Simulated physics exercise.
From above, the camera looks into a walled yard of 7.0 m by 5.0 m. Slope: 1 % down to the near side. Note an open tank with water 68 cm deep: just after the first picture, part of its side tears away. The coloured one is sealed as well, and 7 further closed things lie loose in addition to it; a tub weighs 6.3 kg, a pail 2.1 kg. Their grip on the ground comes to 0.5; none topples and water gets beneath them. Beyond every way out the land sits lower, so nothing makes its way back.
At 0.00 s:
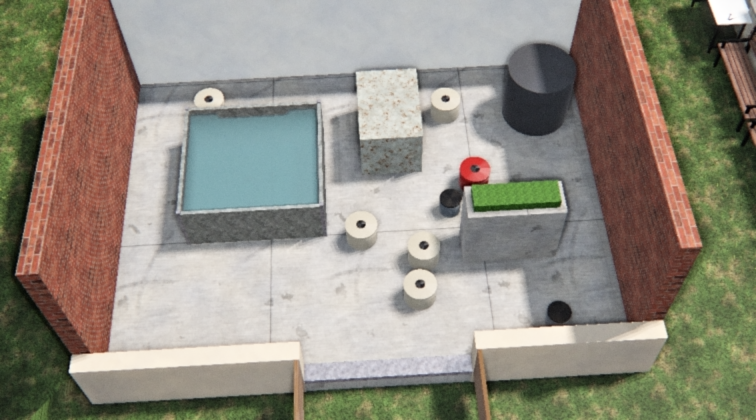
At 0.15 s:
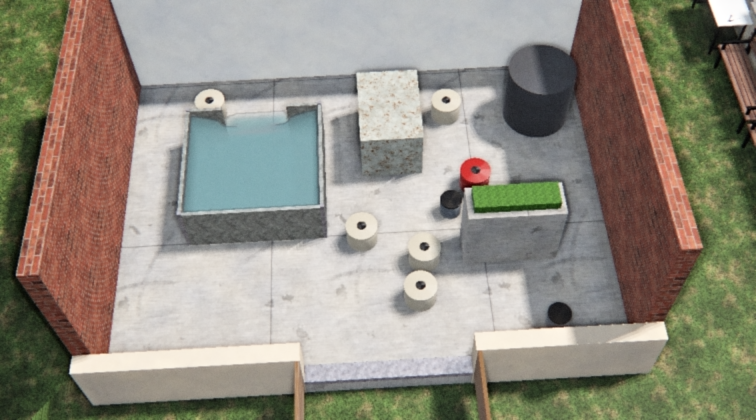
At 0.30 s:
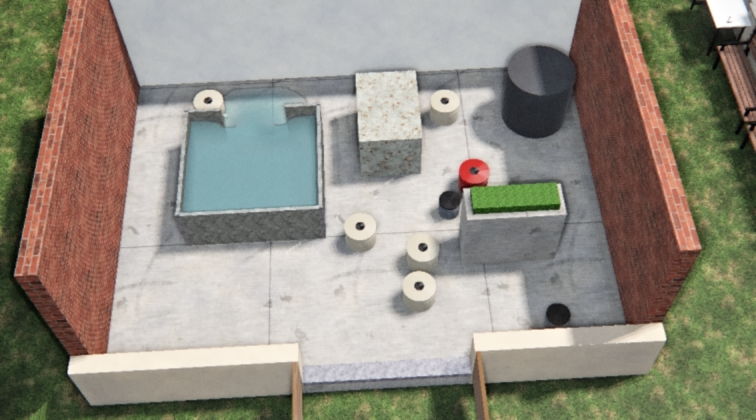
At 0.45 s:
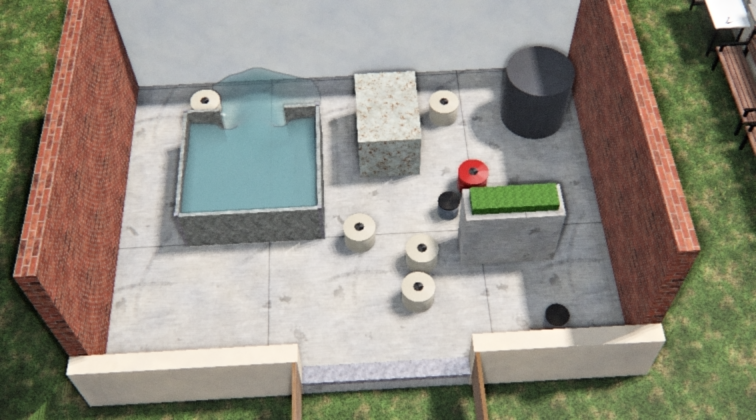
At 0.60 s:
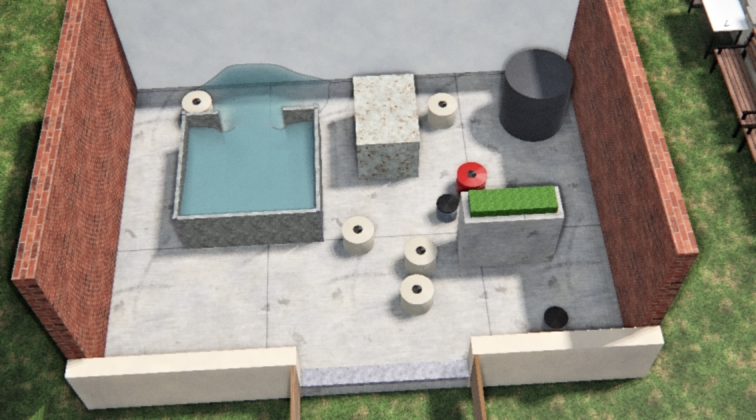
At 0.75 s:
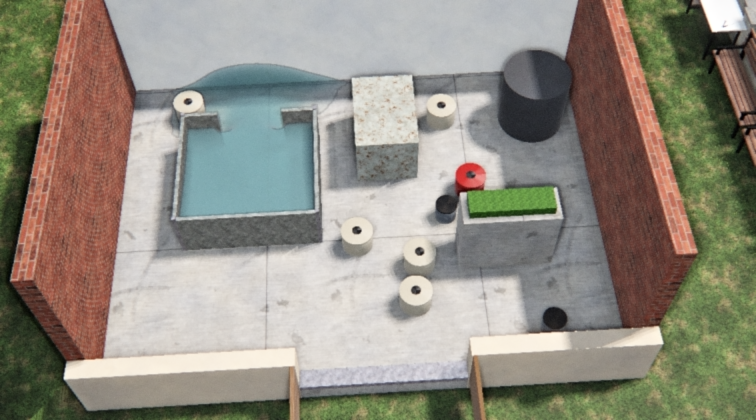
Water pours through a gap in the tank's back side and nudges a pale round object left.
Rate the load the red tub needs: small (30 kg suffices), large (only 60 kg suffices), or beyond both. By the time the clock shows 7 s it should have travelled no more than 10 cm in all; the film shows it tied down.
Small.
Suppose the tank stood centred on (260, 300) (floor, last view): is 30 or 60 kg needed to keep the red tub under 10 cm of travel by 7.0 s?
Result, then: Lighter one suffices.
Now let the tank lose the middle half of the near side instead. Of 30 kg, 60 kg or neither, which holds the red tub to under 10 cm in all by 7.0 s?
In that case the lower weight is enough.
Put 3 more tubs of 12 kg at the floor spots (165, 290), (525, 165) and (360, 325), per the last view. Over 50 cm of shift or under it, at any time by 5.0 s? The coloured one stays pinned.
First one went beyond, second stayed within, third stayed within.
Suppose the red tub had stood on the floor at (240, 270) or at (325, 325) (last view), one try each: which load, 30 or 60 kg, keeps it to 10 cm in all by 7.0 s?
In that order: The lighter suffices; the lighter suffices.
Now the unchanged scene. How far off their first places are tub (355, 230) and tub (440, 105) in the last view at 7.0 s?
Displacement: 50 cm, then 80 cm.
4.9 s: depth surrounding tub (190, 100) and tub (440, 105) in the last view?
About 9 and 2 cm.
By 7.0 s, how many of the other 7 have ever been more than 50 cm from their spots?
5.
After 1.4 s the red tub would be 0 cm from its start with 30 kg and 0 cm from its start with 60 kg; 0 cm of water round it then.
After 3.1 s the red tub would be 0 cm from its start with 30 kg and 0 cm from its start with 60 kg; 1 cm of water round it then.
After 4.9 s the red tub would be 0 cm from its start with 30 kg and 0 cm from its start with 60 kg; 2 cm of water round it then.
After 7.0 s the red tub would be 0 cm from its start with 30 kg and 0 cm from its start with 60 kg; 4 cm of water round it then.
